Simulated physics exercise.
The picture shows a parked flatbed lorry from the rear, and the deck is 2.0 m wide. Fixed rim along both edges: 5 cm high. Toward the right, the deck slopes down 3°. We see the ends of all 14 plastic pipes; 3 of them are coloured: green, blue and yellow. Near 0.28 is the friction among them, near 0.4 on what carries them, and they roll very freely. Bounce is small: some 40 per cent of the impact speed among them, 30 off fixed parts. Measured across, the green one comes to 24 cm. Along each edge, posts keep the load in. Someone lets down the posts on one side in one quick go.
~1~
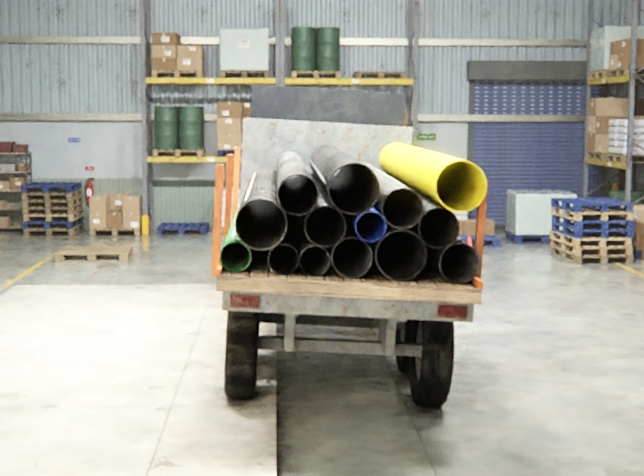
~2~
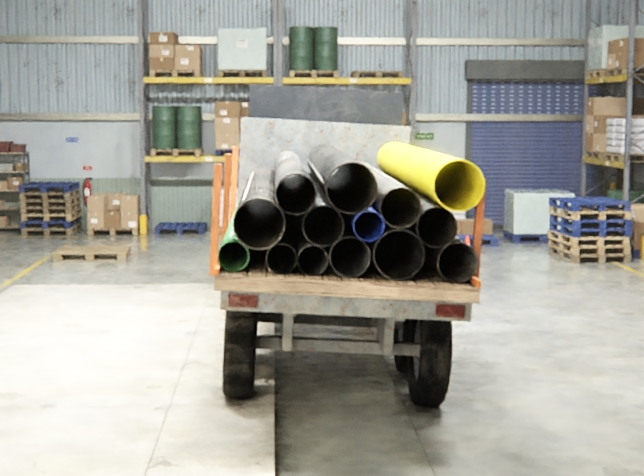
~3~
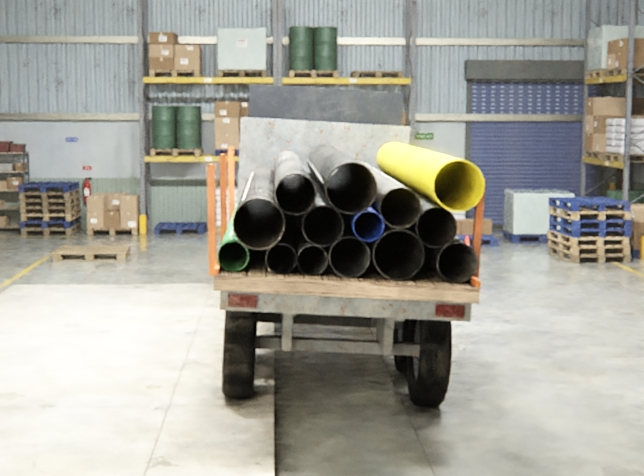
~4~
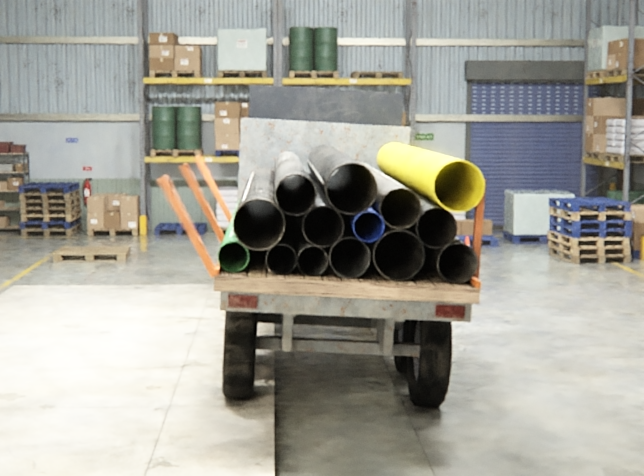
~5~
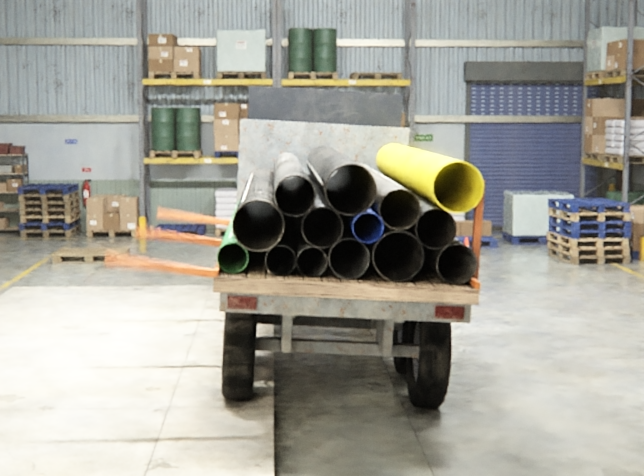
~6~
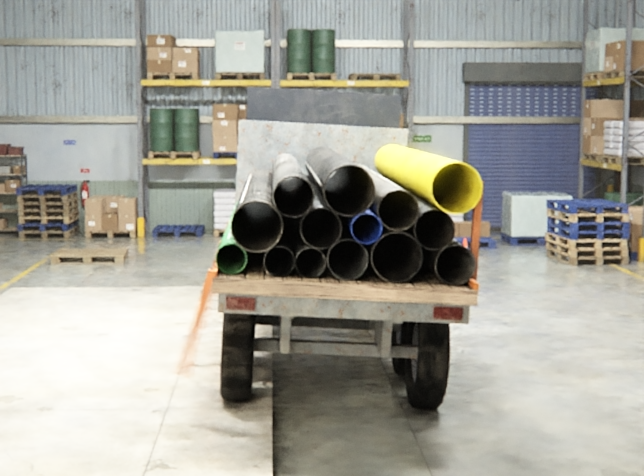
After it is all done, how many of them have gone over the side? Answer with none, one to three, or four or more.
The count is none.
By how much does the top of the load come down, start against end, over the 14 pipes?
Drop: Approx. 0 centimetres.
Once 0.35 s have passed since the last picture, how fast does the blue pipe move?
Estimated speed near 0.0 m/s.
Then, 0.4 s past the sixth picture, green is on the deck, 15 cm from the left edge; blue is up on others, 85 cm from the right edge; yellow is up on others, 20 cm from the right edge; 0 gone from the deck.
Finally (0.8 s after the last picture), green is on the deck, 15 cm from the left edge; blue is up on others, 85 cm from the right edge; yellow is up on others, 20 cm from the right edge; 0 gone from the deck.
